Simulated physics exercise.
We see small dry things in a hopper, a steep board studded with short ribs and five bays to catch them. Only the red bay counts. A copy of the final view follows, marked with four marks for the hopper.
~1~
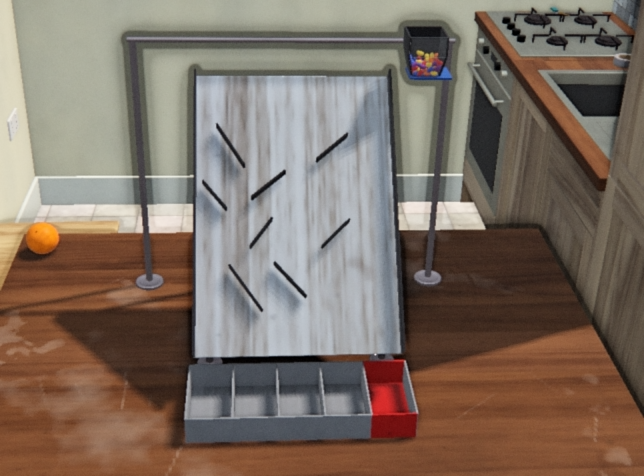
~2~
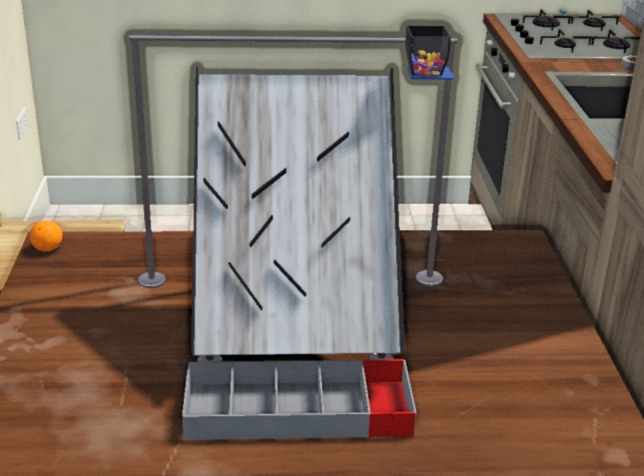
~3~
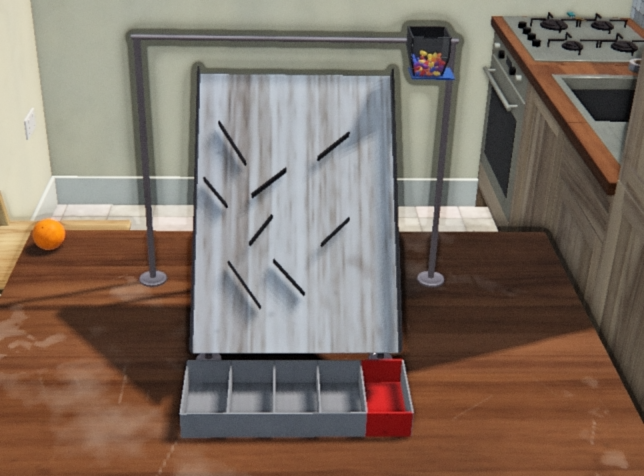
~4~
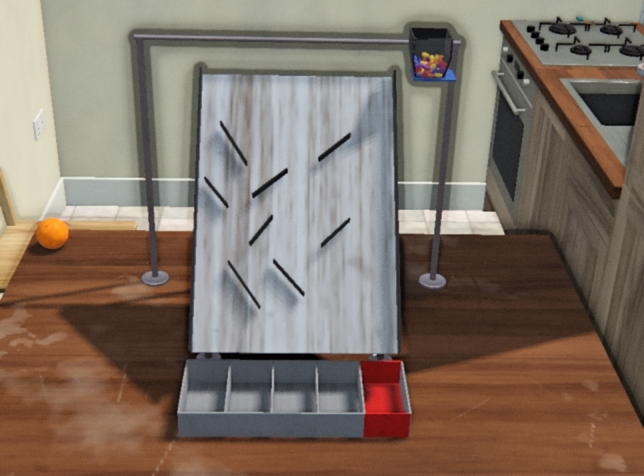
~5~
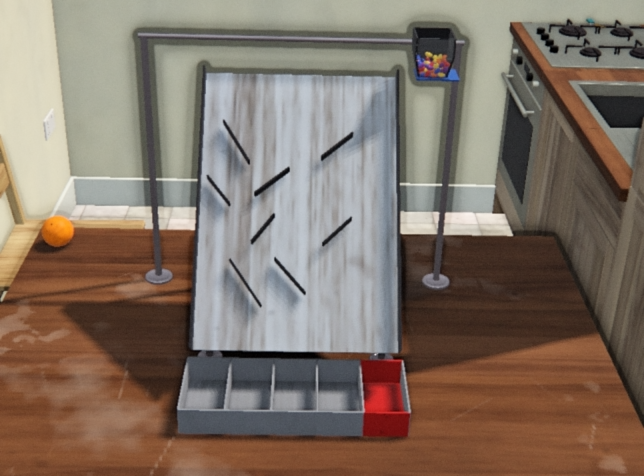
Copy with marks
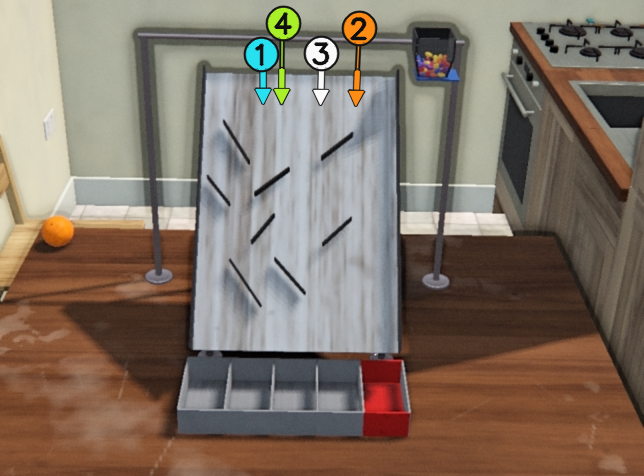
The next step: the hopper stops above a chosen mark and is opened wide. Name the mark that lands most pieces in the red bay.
Take 2.
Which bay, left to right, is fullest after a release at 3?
It is the fourth one.
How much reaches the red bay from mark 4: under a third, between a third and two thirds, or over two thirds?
Under a third.
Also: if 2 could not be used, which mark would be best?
3 it is.
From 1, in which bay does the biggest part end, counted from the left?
It is the third one.
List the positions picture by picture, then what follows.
The first picture shows hopper (422, 67), jelly beans, door shut.
The second picture shows ribs (218, 121) to (245, 162), (318, 157) to (349, 132), (204, 178) to (227, 205).
The third picture shows ribs (252, 194) to (286, 168), (249, 243) to (272, 214), (322, 244) to (350, 217).
The fourth picture shows ribs (228, 261) to (260, 306), (273, 259) to (304, 294).
The fifth picture shows red bay (386, 423), number 5 of 5 from the left.
On the marked copy, mark 1 meets the board at (263, 98); mark 2 meets the board at (356, 100); mark 3 meets the board at (320, 99); mark 4 meets the board at (281, 98).
If 1 is chosen, not one piece in the red bay, the larger part in other bays, about a tenth held on the board.
If 2 is chosen, roughly half in the red bay, roughly a third in other bays, about a tenth outside the box.
If 3 is chosen, about a tenth in the red bay, the larger part in other bays, about a tenth held on the board.
If 4 is chosen, not one piece in the red bay, almost all in other bays, just a few held on the board, just a few outside the box.
